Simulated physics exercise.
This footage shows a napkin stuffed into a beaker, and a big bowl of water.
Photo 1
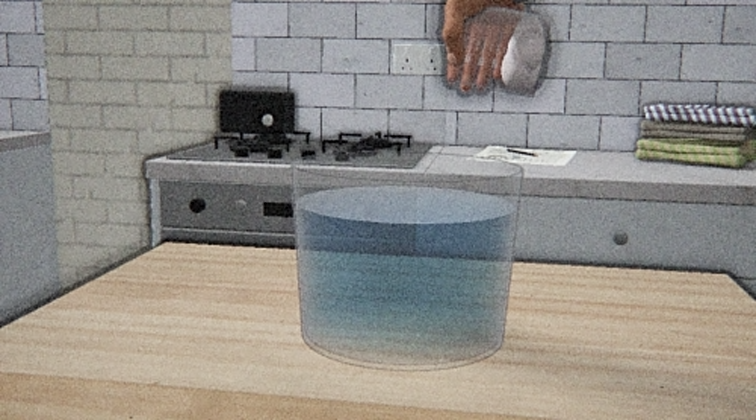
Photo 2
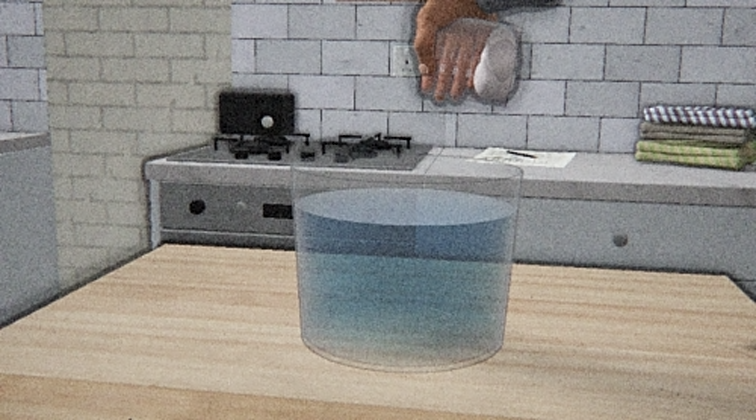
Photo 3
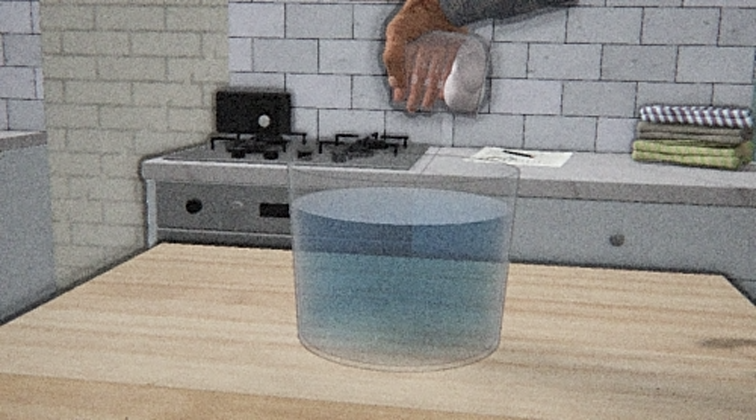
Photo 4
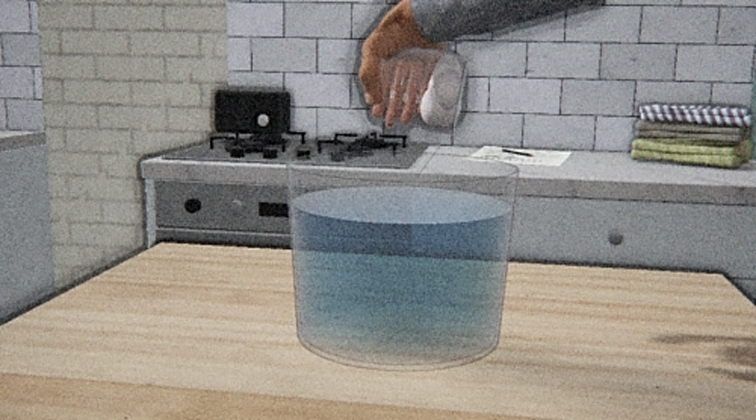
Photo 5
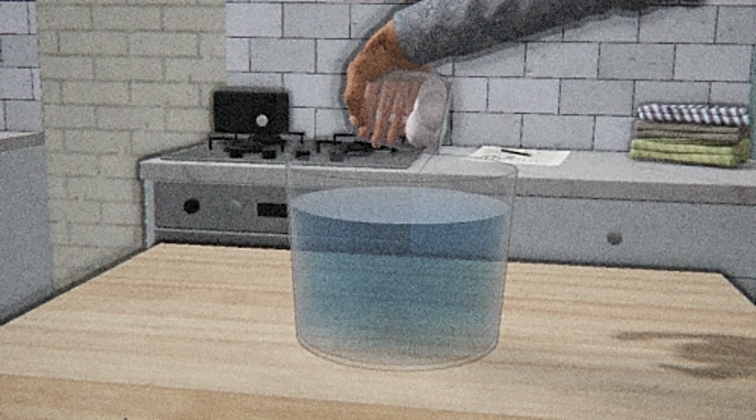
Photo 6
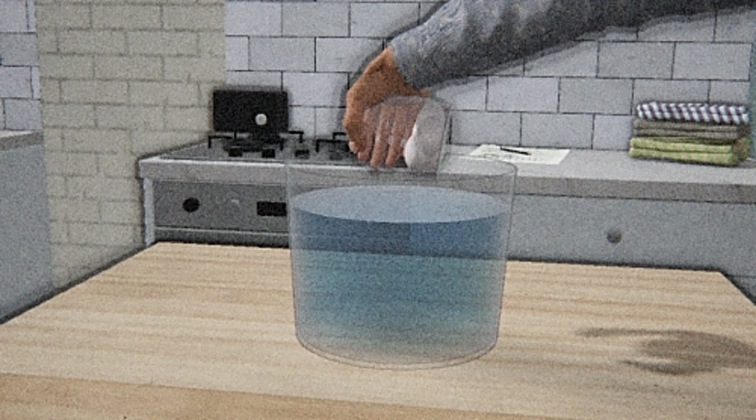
Hand lowering a clear beaker with a white napkin inside toward a big glass bowl of blue water on a wooden table.
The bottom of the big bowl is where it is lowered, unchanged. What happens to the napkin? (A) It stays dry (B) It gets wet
The answer is B.
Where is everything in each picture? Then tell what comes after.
The first frame shows beaker (497, 50) on its side; above the big bowl.
The second frame shows beaker (470, 60) on its side; napkin (500, 66); coming down.
The third frame shows beaker (440, 72) on its side; lower.
The fourth frame shows beaker (417, 88) on its side; napkin (447, 94); lower still.
The fifth frame shows beaker (402, 109) on its side; close to the surface.
The sixth frame shows beaker (401, 133) on its side; napkin (430, 139); just over the surface.
Shortly, the beaker enters the water.
Then, water pours in as the air escapes.
At the finish, the beaker is under, flooded, and the napkin is wet.
